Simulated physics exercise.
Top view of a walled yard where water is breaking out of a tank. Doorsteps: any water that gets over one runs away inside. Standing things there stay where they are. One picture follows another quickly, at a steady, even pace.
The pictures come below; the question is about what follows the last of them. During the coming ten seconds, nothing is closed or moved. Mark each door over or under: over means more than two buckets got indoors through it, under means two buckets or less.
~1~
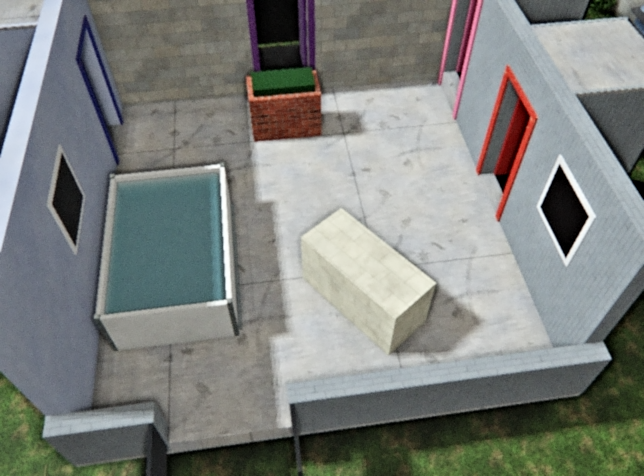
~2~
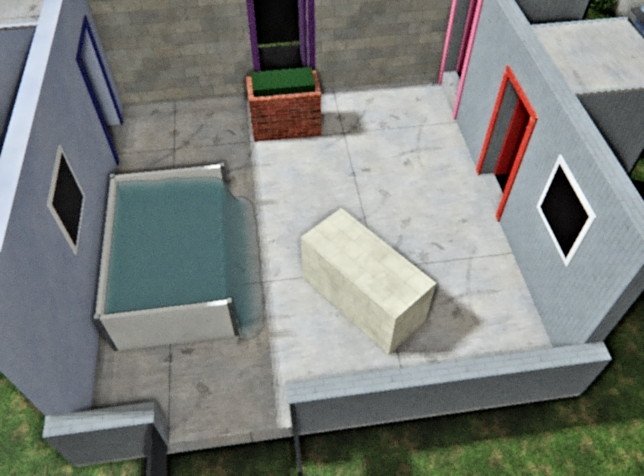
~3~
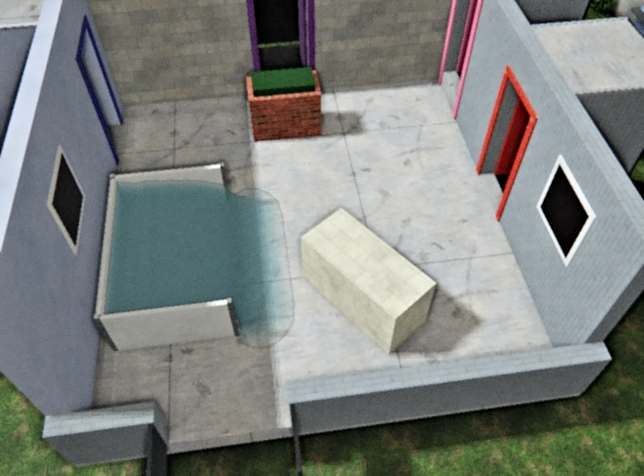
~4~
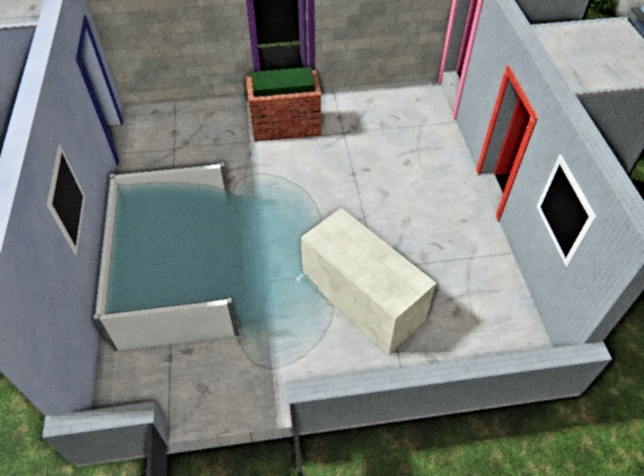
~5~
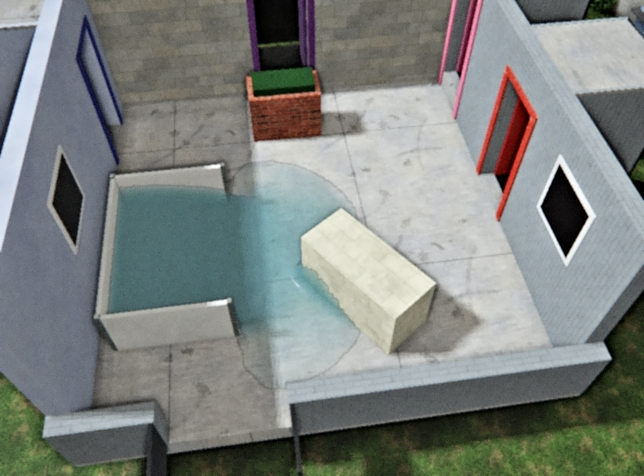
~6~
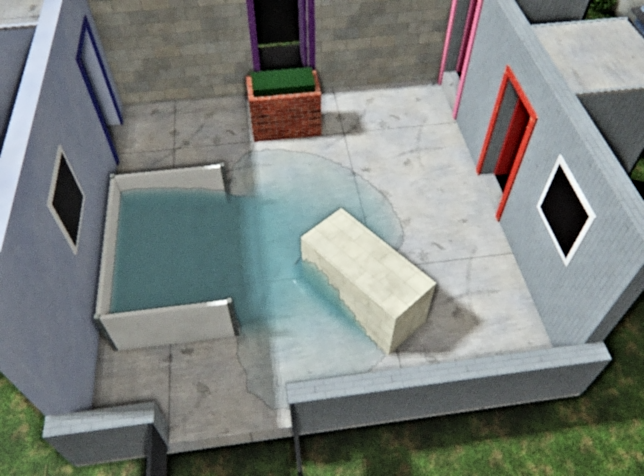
Pink door - under, purple door - under, red door - over, blue door - over.
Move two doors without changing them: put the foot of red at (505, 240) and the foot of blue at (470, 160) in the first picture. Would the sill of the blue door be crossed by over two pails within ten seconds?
As it turns out, the blue one runs over.
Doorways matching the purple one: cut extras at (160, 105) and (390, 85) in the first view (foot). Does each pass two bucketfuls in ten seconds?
Result, in order - first ends up lower; second ends up higher.
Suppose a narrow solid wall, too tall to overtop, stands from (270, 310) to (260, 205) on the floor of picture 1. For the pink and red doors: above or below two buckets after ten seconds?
Log - pink door: Below the line; red door: Below the line.
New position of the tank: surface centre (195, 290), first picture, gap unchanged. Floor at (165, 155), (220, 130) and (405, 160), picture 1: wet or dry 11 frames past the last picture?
In the order asked: Not reached, not reached, reached by the flood.
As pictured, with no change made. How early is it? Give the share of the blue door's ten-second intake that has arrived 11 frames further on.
Around 0 percent.
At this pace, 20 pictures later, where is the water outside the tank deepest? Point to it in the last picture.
Look close to (419, 90).
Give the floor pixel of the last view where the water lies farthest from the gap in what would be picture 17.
At roughly (435, 82).
A moment on, water covers 45 % of the floor; the pink door not reached, the purple door not reached, the red door over two buckets in, the blue door not reached.
Next, water covers 65 % of the floor; the pink door wet at the sill, nothing in, the purple door not reached, the red door far over two buckets in, the blue door not reached.
Then, water covers 75 % of the floor; the pink door under two buckets in, the purple door wet at the sill, nothing in, the red door far over two buckets in, the blue door not reached.
Later, water covers 90 % of the floor; the pink door under two buckets in, the purple door wet at the sill, nothing in, the red door far over two buckets in, the blue door over two buckets in.
In the end, water covers 100 % of the floor; the pink door under two buckets in, the purple door wet at the sill, nothing in, the red door far over two buckets in, the blue door over two buckets in.
